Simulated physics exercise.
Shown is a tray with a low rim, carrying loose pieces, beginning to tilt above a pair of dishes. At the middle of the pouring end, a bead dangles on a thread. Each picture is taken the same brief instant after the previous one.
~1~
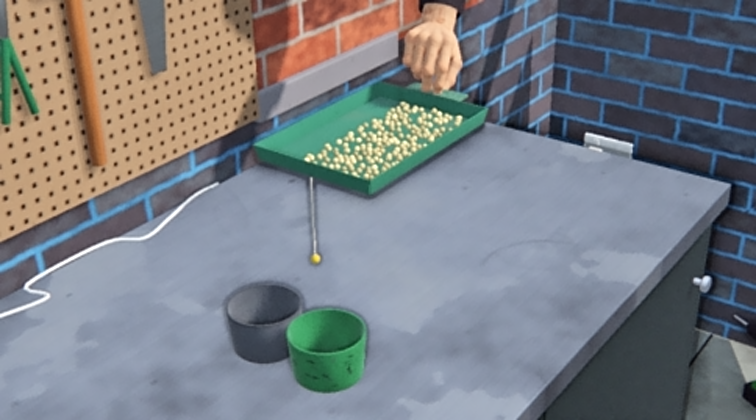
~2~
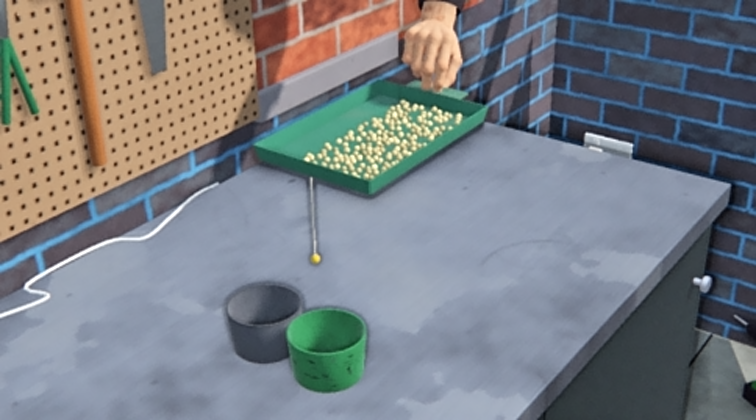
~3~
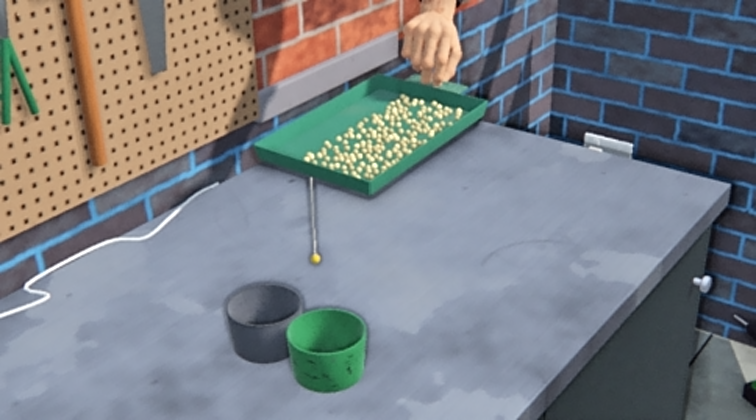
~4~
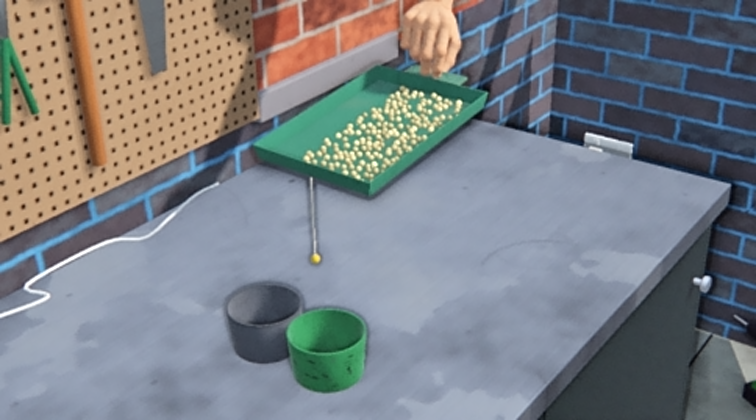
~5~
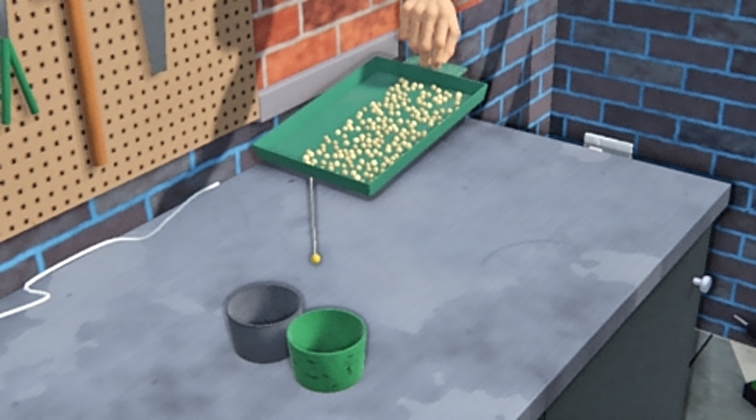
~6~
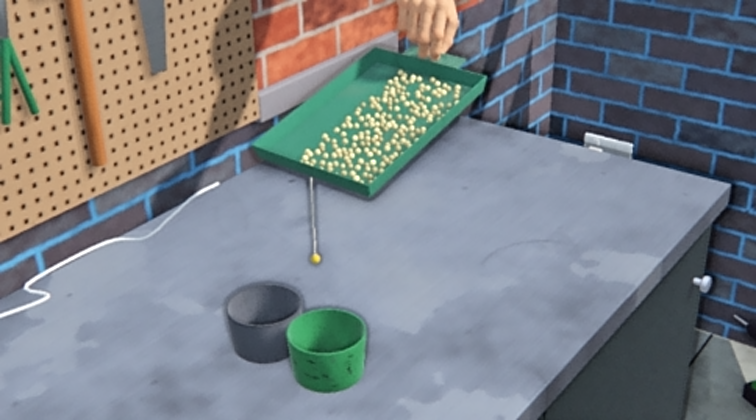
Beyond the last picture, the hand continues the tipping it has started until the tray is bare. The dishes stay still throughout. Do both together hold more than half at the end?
Catch is a minority.
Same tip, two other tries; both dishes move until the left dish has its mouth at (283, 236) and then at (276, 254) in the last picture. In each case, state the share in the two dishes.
It comes to near 0 per cent the first time and near 10 per cent the second time.
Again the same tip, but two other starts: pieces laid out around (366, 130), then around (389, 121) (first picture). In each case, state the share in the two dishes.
First case: Close to 30 %; second case: Close to 10 %.
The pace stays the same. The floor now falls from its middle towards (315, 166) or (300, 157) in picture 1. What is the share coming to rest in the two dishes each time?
Well, 20 percent for one and then 0 percent for the other.
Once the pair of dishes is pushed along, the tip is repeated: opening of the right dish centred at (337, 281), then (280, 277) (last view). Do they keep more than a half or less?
Try 1: A lesser share; try 2: A lesser share.
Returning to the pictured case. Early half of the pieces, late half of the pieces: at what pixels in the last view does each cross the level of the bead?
The first part at (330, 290); the rest at (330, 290).
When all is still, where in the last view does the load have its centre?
The centre comes to rest near (329, 343).
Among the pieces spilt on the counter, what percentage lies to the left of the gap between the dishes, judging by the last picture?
Roughly 10 %.
Shortly afterwards, tray tipped steeply; all but a few on the tray; only a few outside both; only a few in the air.
Next, tray tipped right over; all but a few on the tray; only a few in the left dish; only a few outside both; only a few in the air.
Some moments later, tray tipped past a quarter turn; a little in the right dish; a little in the left dish; near two thirds outside both.
In the end, tray tipped past a quarter turn; a little in the right dish; a little in the left dish; near two thirds outside both.
